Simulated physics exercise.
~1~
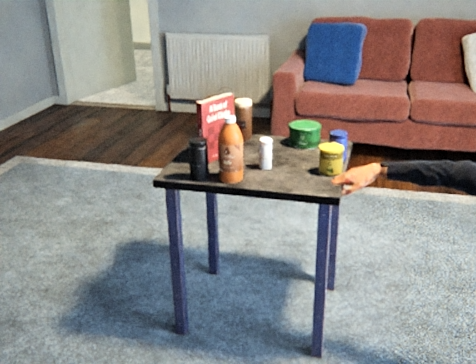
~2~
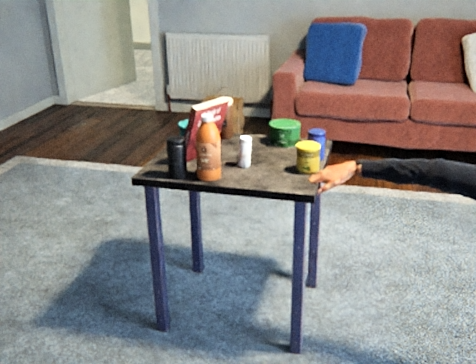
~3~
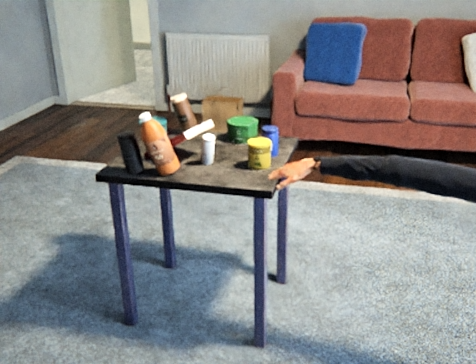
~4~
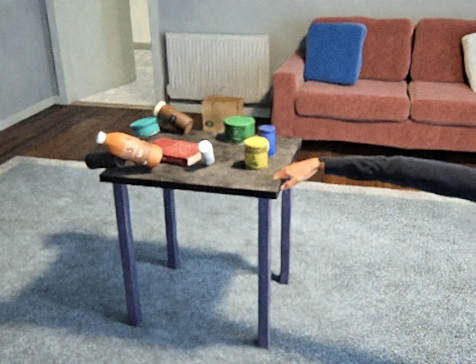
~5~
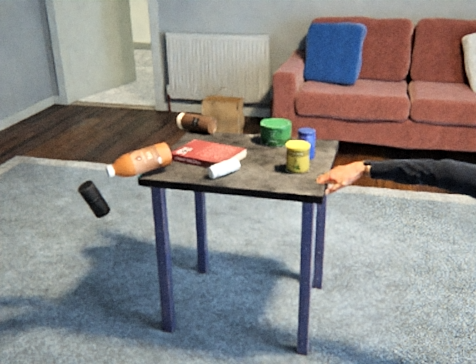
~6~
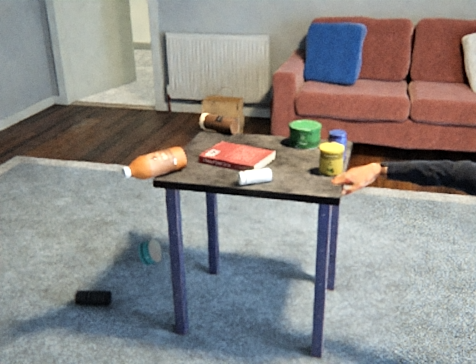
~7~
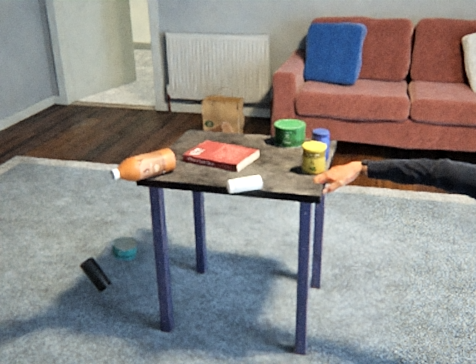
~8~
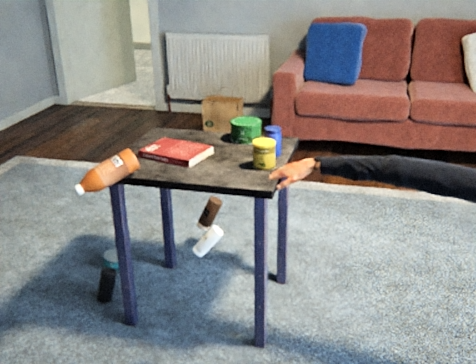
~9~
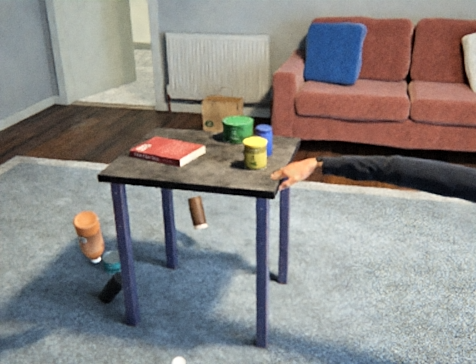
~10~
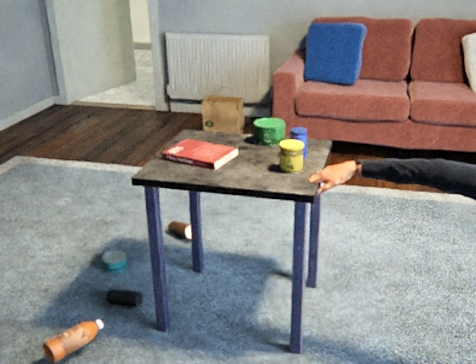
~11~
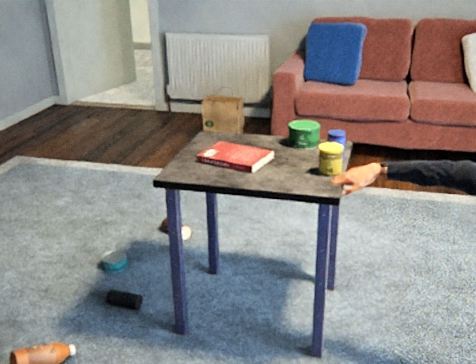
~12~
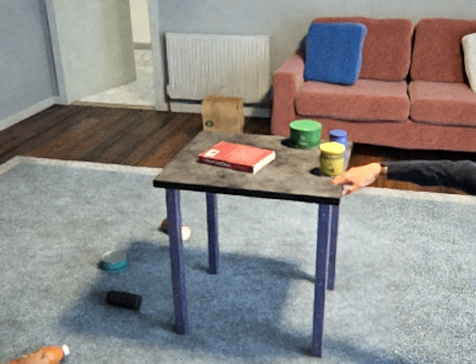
A small dark-topped table with blue legs, gripped at its right edge by a hand, is jerked left across a pale blue rug in a living room, seen from slightly above, with a red sofa and radiator behind. A red book, orange bottle, black jar, brown jar and white shaker topple beside green, yellow and blue containers. As the table slides right, the black jar and a turquoise tub drop off the left side. Another swing left sends the shaker, brown jar and orange bottle down. The table returns right and stops, the book lying flat beside three upright containers.
